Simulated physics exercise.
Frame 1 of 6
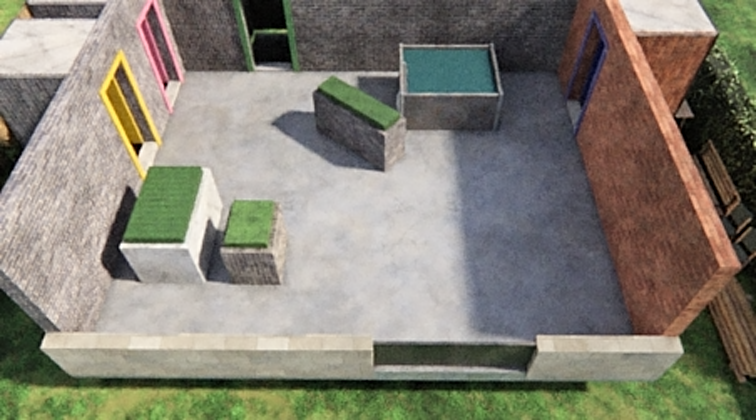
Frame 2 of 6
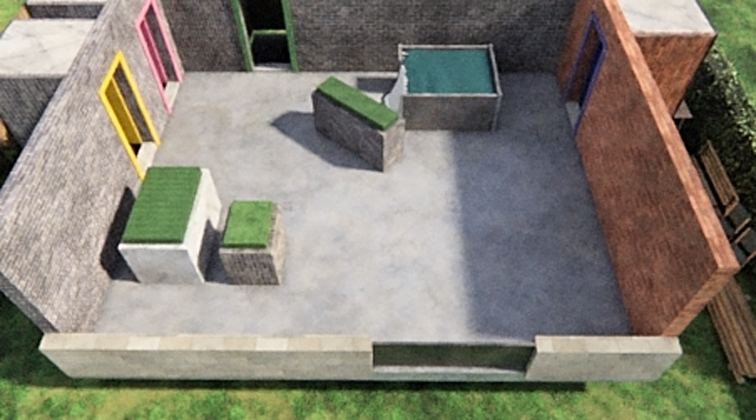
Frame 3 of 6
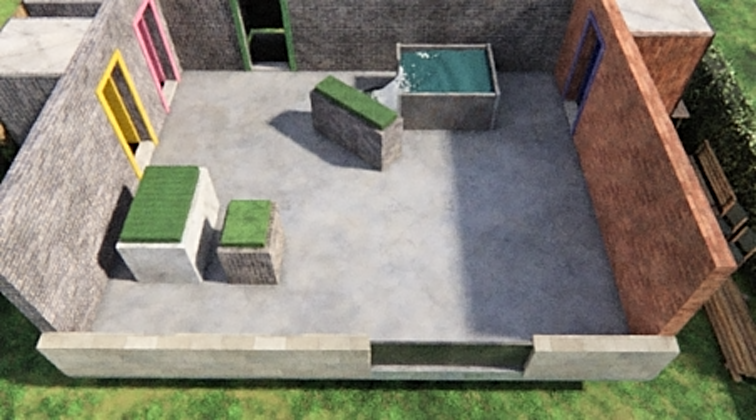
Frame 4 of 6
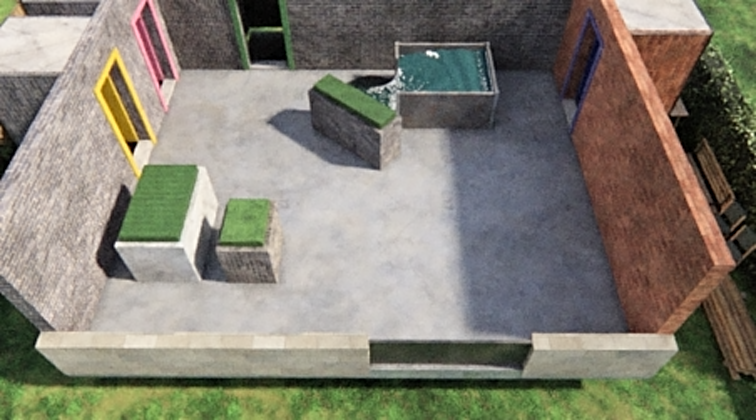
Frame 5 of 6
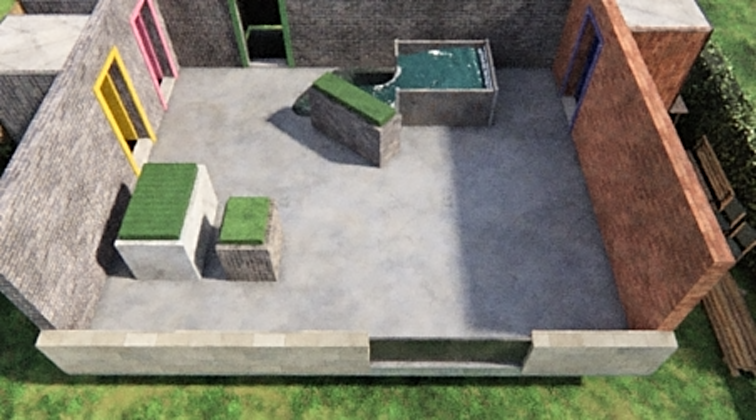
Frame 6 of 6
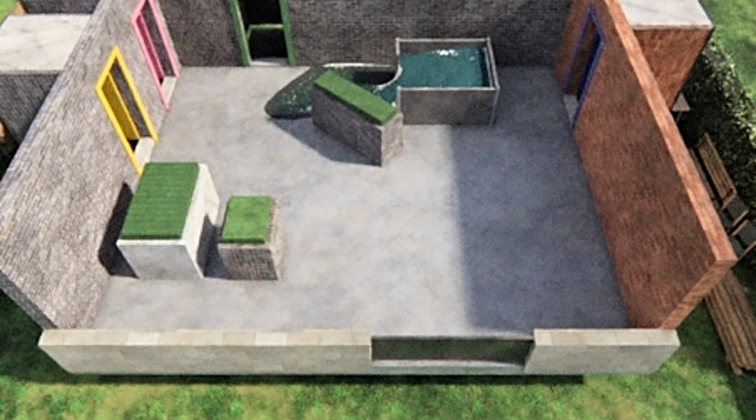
At the start, still teal water fills an open tank at the back of a walled yard with grass-topped blocks. Water then pours from the tank's left side, its surface churning, and passes behind the nearest block, emerging beyond it and spreading leftward across the grey floor.
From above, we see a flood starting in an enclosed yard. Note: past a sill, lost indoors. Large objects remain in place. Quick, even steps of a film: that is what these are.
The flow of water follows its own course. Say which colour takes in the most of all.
Most goes in at pink.
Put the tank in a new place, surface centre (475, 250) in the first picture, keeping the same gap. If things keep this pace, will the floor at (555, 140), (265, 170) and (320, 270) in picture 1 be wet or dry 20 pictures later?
Log, spots in order: Unwetted / taken by the flood / taken by the flood.
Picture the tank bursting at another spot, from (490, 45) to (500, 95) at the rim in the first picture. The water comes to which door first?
The blue-painted one, I think.
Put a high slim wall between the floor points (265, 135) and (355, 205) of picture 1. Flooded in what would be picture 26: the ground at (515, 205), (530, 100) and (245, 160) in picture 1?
First spot soaked, second unreached, third unreached.
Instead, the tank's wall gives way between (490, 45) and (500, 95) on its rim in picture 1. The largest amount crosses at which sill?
I say the one in blue.
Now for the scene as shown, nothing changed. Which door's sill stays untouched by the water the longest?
I'd point to the one in blue.
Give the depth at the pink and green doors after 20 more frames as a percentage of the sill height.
First 410 percent, then 150 percent.
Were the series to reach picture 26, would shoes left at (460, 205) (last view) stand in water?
From what I can tell, that place ends up soaked.
A moment on, water covers 20 % of the floor; pink door wet at the sill, nothing in, blue door not reached, green door wet at the sill, nothing in, yellow door not reached.
Next, water covers 30 % of the floor; pink door some in, blue door not reached, green door some in, yellow door wet at the sill, nothing in.
Then, water covers 35 % of the floor; pink door a lot in, blue door wet at the sill, nothing in, green door a lot in, yellow door wet at the sill, nothing in.
Later, water covers 50 % of the floor; pink door a lot in, blue door wet at the sill, nothing in, green door a lot in, yellow door wet at the sill, nothing in.
In the end, water covers 95 % of the floor; pink door a lot in, blue door wet at the sill, nothing in, green door a lot in, yellow door wet at the sill, nothing in; the pink door has let in the most.
